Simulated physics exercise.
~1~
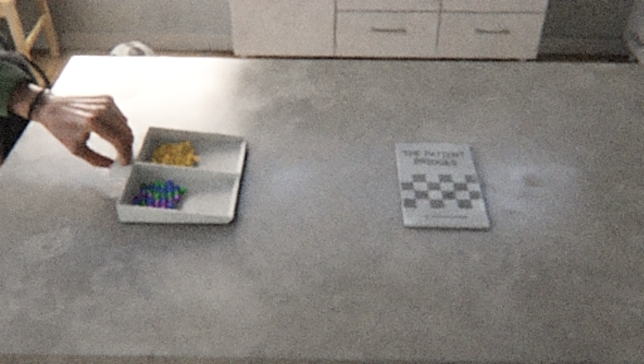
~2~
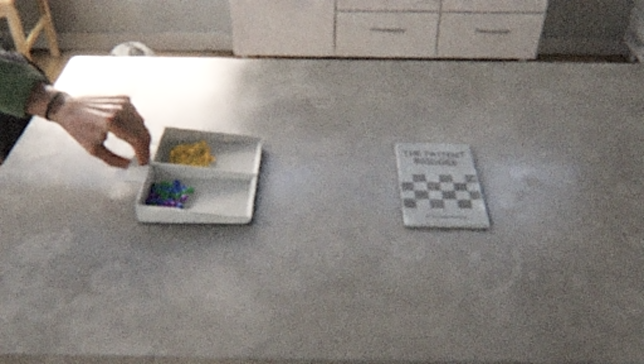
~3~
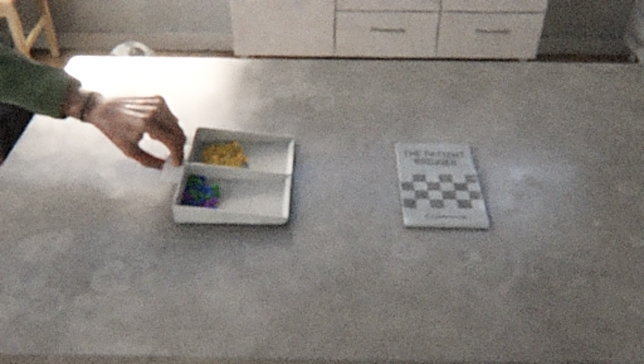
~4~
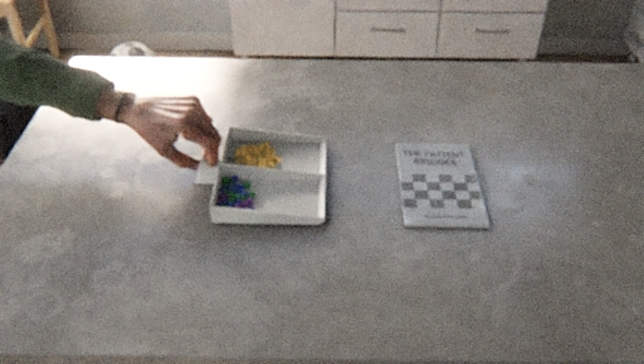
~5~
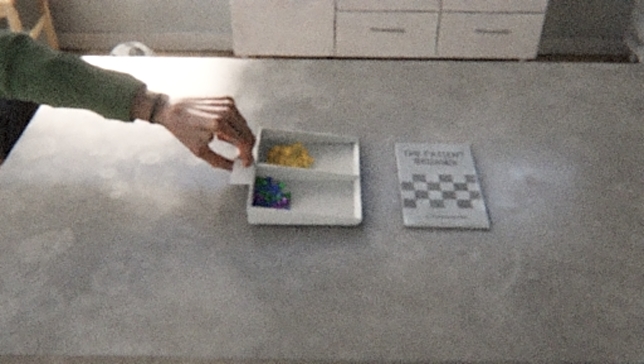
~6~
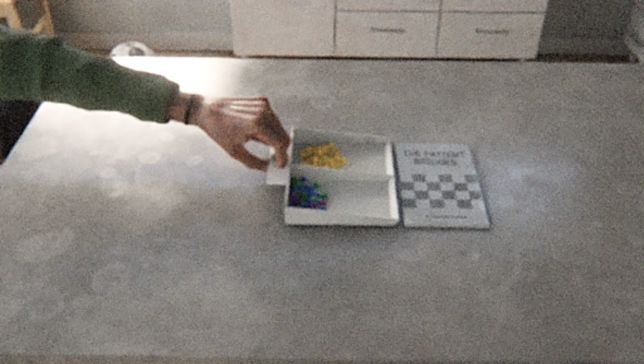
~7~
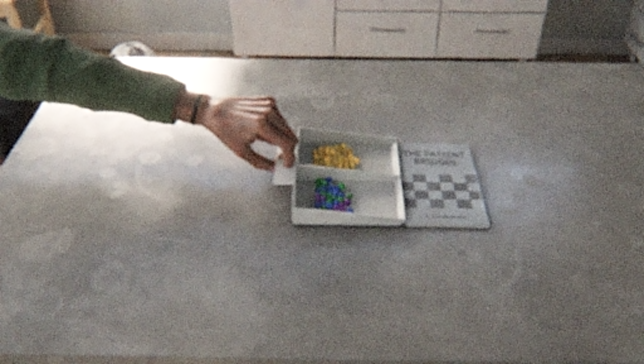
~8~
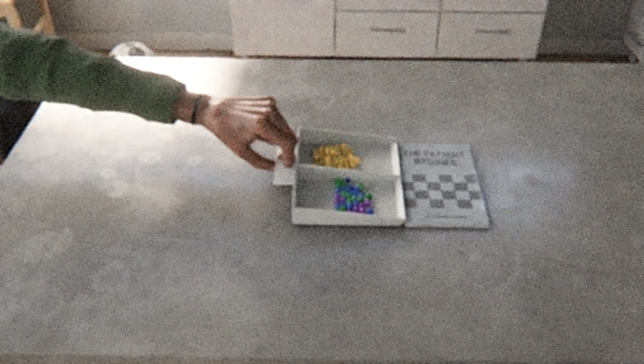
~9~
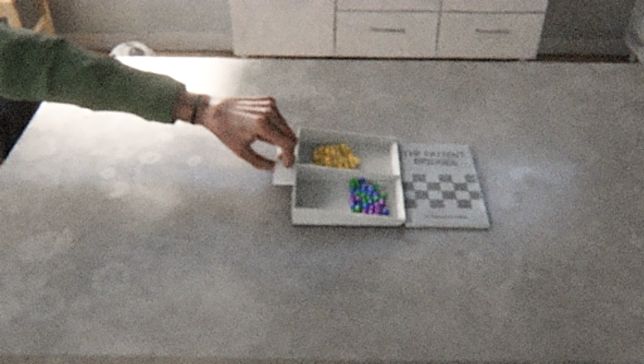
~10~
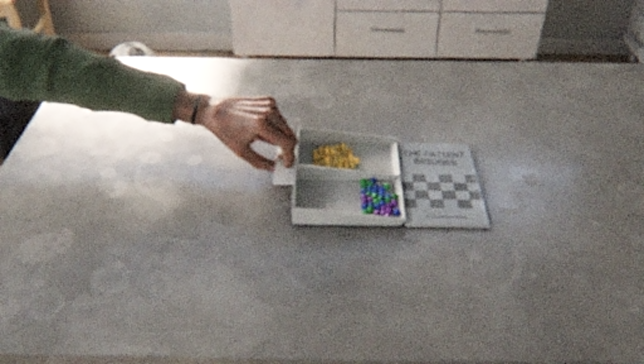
A hand slides a divided tray right until a book stops it, and multicoloured pieces slide forward.
